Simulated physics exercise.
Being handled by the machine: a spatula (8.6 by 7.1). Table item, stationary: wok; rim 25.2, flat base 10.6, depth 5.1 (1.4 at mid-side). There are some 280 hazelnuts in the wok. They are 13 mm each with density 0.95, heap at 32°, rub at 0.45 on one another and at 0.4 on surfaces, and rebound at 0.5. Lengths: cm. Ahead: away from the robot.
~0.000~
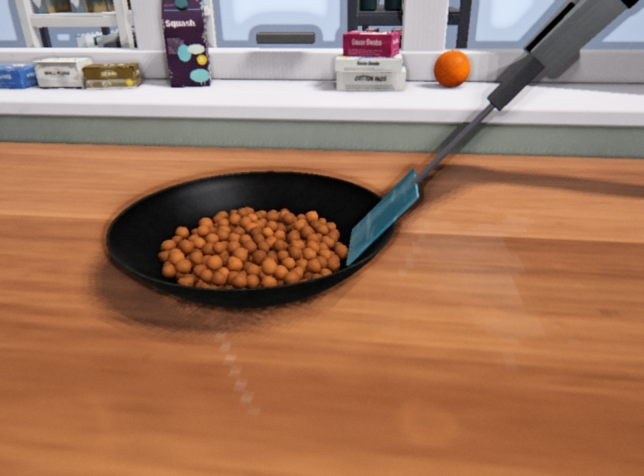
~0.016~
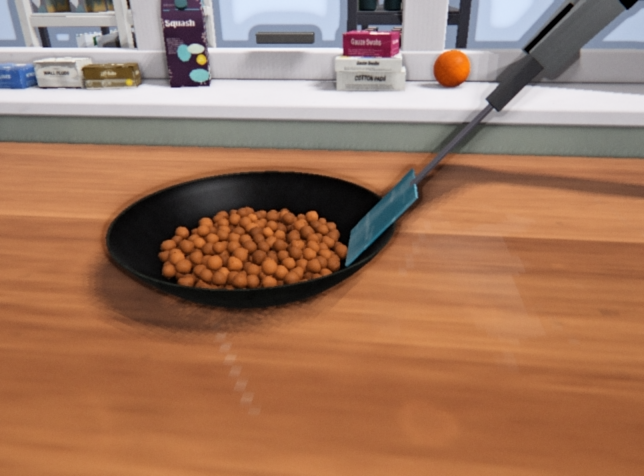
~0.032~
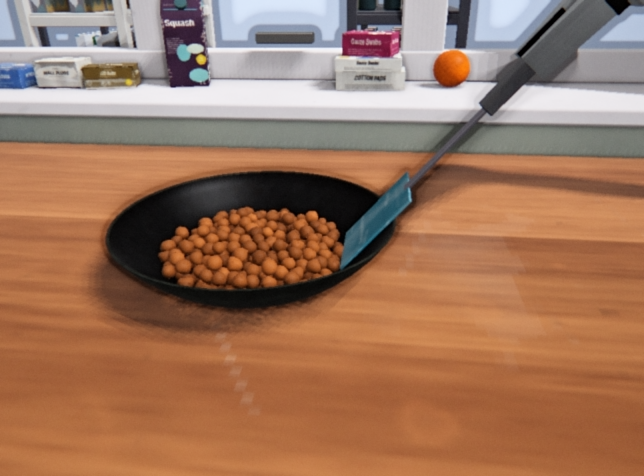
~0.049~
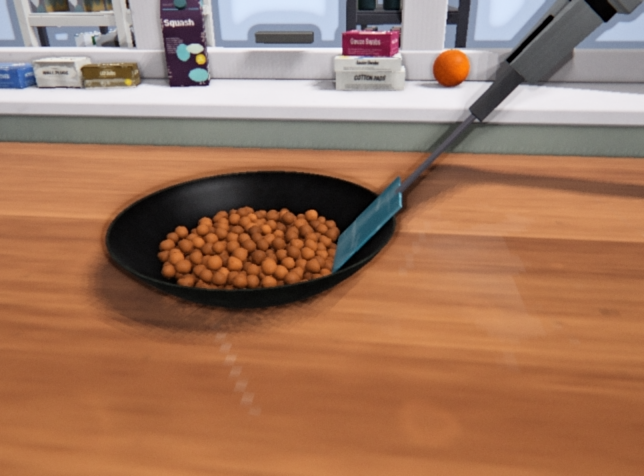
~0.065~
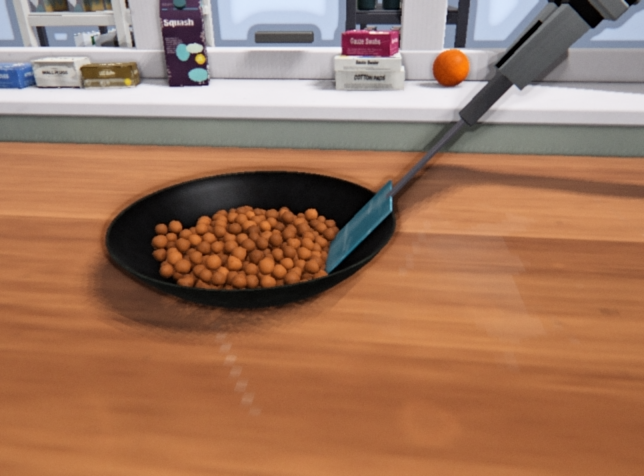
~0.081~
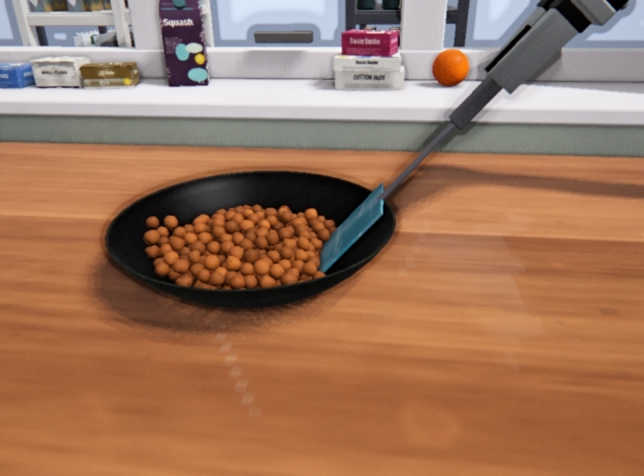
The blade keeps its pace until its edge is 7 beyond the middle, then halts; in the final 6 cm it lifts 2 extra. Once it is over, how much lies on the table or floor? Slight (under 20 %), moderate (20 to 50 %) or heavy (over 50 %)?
Slight.
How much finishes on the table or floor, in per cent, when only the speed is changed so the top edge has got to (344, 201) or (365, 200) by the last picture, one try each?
Estimates: Near 30 %, near 10 %.
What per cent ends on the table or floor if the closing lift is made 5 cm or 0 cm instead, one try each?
Near 5 and 5 percent respectively.
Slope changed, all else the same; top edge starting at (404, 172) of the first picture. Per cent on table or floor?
I'd estimate around 5 per cent.
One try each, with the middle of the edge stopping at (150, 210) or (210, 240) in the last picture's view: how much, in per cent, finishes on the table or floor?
Try 1: Approx. 35 %; try 2: Approx. 0 %.
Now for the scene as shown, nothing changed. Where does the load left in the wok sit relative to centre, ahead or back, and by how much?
4.5 cm ahead.
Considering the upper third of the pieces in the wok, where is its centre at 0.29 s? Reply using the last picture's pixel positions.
It is centred close to (181, 222).
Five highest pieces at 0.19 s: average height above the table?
They are near 5 cm up.
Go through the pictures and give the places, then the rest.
Spatula top edge at (416, 181), sloping 50°; upper third of the load around (253, 246), from x 165 to 340, top at y 215; 285 in the wok, in the first picture.
Spatula top edge at (415, 182), sloping 50°; upper third of the load around (253, 246), from x 165 to 340, top at y 215, in the second picture.
Spatula top edge at (409, 185), sloping 50°; upper third of the load around (253, 246), from x 165 to 340, top at y 215, in the third picture.
Spatula top edge at (400, 190), sloping 50°; upper third of the load around (252, 244), from x 165 to 335, top at y 215, in the fourth picture.
Spatula top edge at (391, 194), sloping 50°; upper third of the load around (243, 241), from x 160 to 335, top at y 215, in the fifth picture.
Spatula top edge at (382, 197), sloping 50°; upper third of the load around (237, 241), from x 150 to 335, top at y 210; 285 in the wok, in the sixth picture.
By 0.19 s, sloping 50°, highest piece 5 above the table; 285 in the wok.
By 0.29 s, sloping 50°, highest piece 6 above the table; 285 in the wok.
By 0.54 s, sloping 50°, highest piece 7 above the table; 274 in the wok, 7 on the table or floor, 4 on the blade or in flight.
By 1.59 s, sloping 50°, highest piece 7 above the table; 272 in the wok, 13 on the table or floor.
Final count, 272 in the wok, 13 on the table or floor. That is 5 % on the table or floor.
